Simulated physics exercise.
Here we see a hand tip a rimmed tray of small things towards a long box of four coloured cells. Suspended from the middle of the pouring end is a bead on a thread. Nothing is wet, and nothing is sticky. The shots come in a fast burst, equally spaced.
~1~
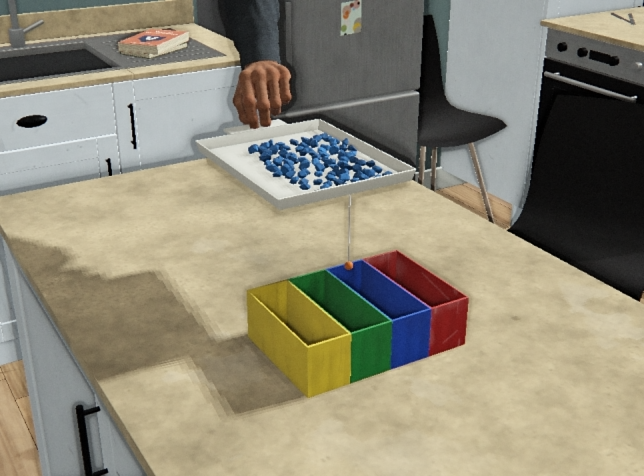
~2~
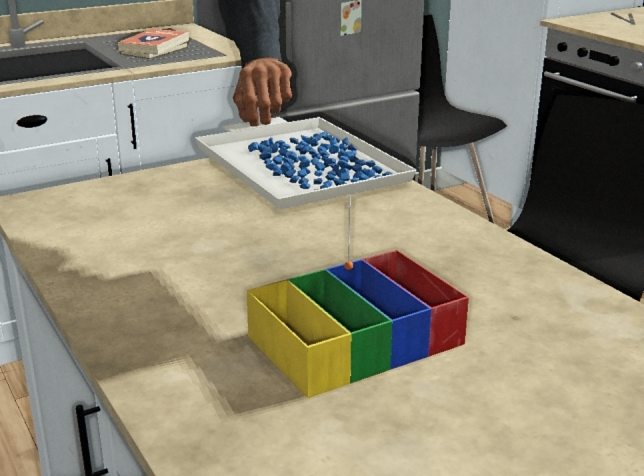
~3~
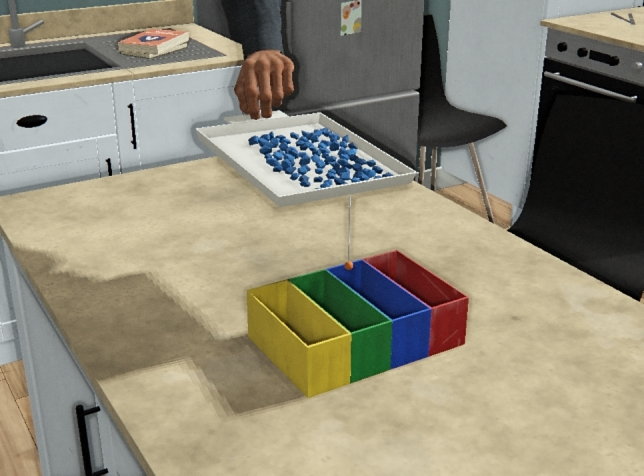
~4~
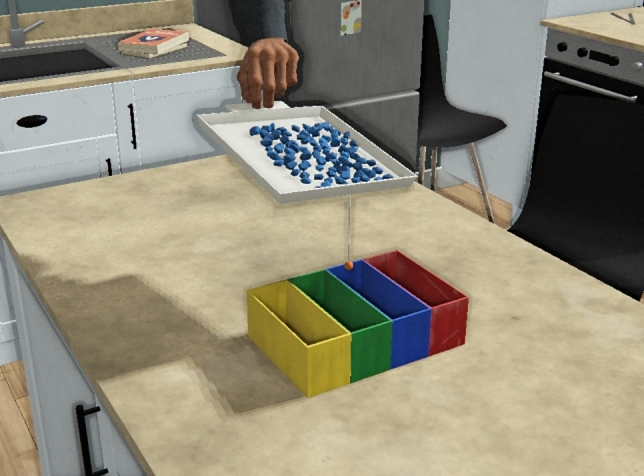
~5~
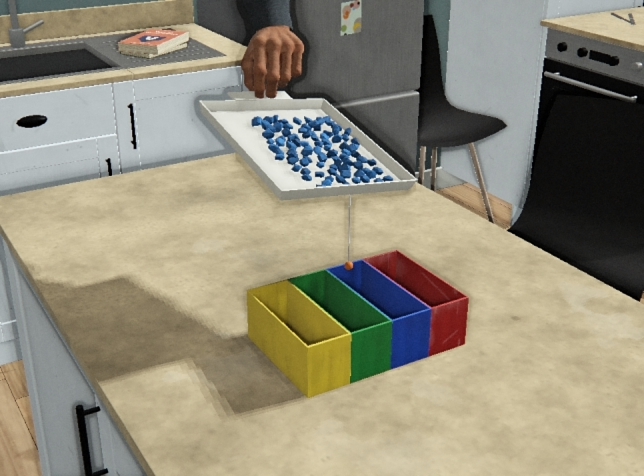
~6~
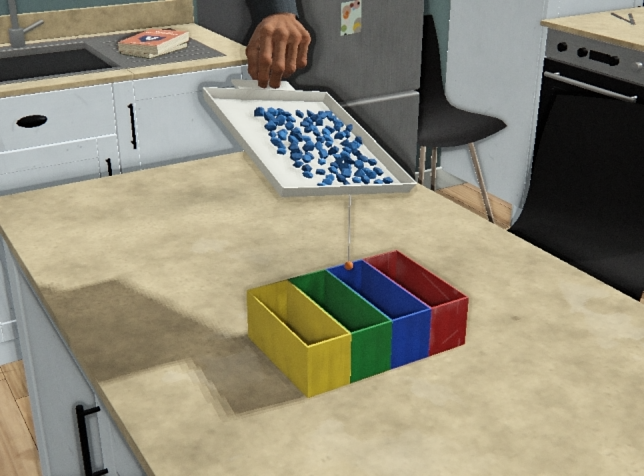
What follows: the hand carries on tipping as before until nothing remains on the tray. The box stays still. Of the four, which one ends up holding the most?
The red one.
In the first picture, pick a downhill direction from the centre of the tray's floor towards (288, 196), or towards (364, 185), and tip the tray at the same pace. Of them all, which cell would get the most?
Try 1 - the yellow one; try 2 - red.
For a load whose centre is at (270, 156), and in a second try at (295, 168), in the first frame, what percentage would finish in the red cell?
You'd get about 60 per cent first and about 80 per cent second.
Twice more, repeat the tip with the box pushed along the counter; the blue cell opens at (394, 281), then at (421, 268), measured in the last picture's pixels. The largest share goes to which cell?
The red cell, then the cell in blue.
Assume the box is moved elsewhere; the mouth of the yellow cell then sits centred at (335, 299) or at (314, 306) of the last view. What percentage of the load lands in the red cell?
First placement: Some 20 %; second placement: Some 70 %.
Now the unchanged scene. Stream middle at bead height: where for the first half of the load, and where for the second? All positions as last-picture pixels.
Close to (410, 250), then close to (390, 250).
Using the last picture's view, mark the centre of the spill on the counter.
Roughly at (452, 297).
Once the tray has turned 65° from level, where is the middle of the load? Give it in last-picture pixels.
(382, 176).
Shortly afterwards, tray tipped steeply; the whole lot on the tray.
Next, tray tipped past a quarter turn; only a few on the tray; near two thirds in the red cell; only a few in the blue cell; near a third falling or outside the box.
Some moments later, tray tipped past a quarter turn; near two thirds in the red cell; only a few in the blue cell; near a quarter falling or outside the box.
In the end, tray tipped past a quarter turn; near two thirds in the red cell; only a few in the blue cell; none at all in the yellow cell; none at all in the green cell; near a quarter outside the box.
